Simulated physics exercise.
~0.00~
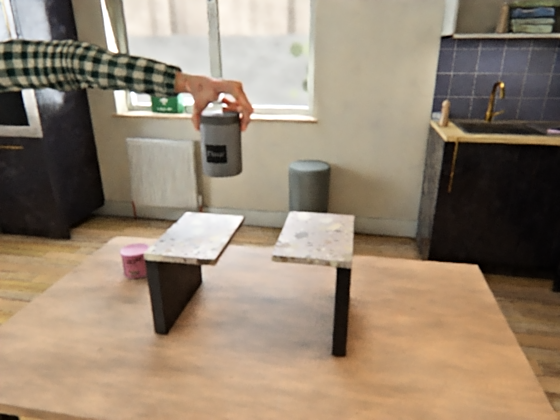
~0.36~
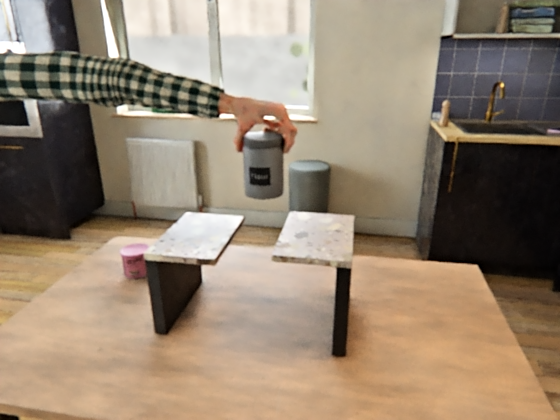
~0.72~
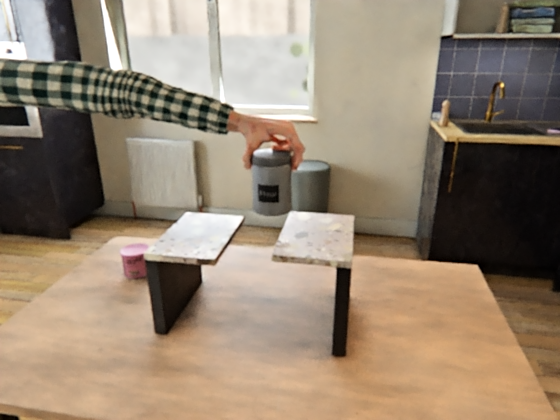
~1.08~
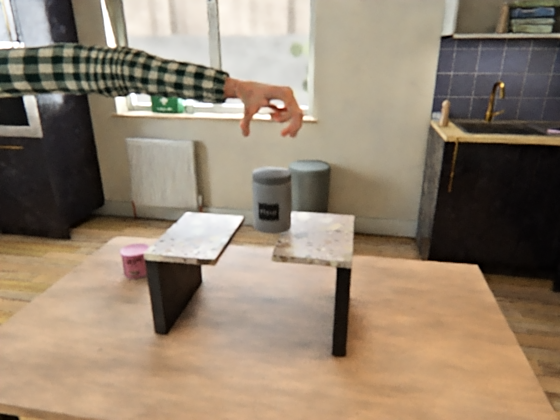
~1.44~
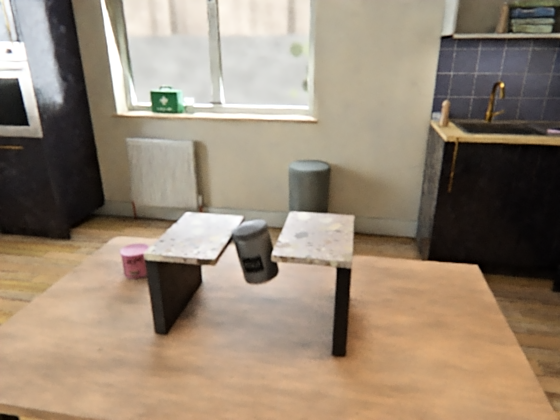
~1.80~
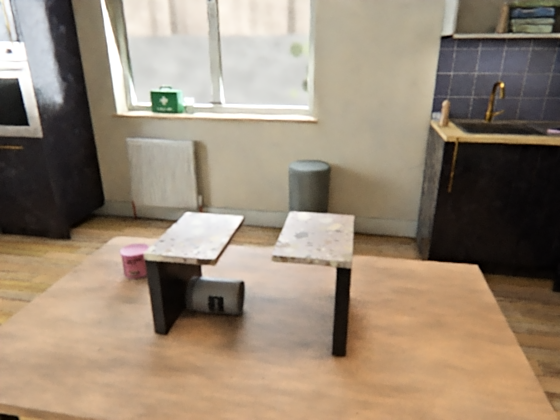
In a bright kitchen seen from a fixed, slightly raised view, a wooden table holds two speckled stone ledges on dark supports with a gap between them, and a small pink tin sits at the left. A hand in a green checked sleeve holds a grey lidded jar above them. It carries the jar to the right and lowers it over the gap, then lets go and draws back. The jar drops, tilts as it passes between the ledges, and ends lying on its side on the table by the left support, while the tin stays put.
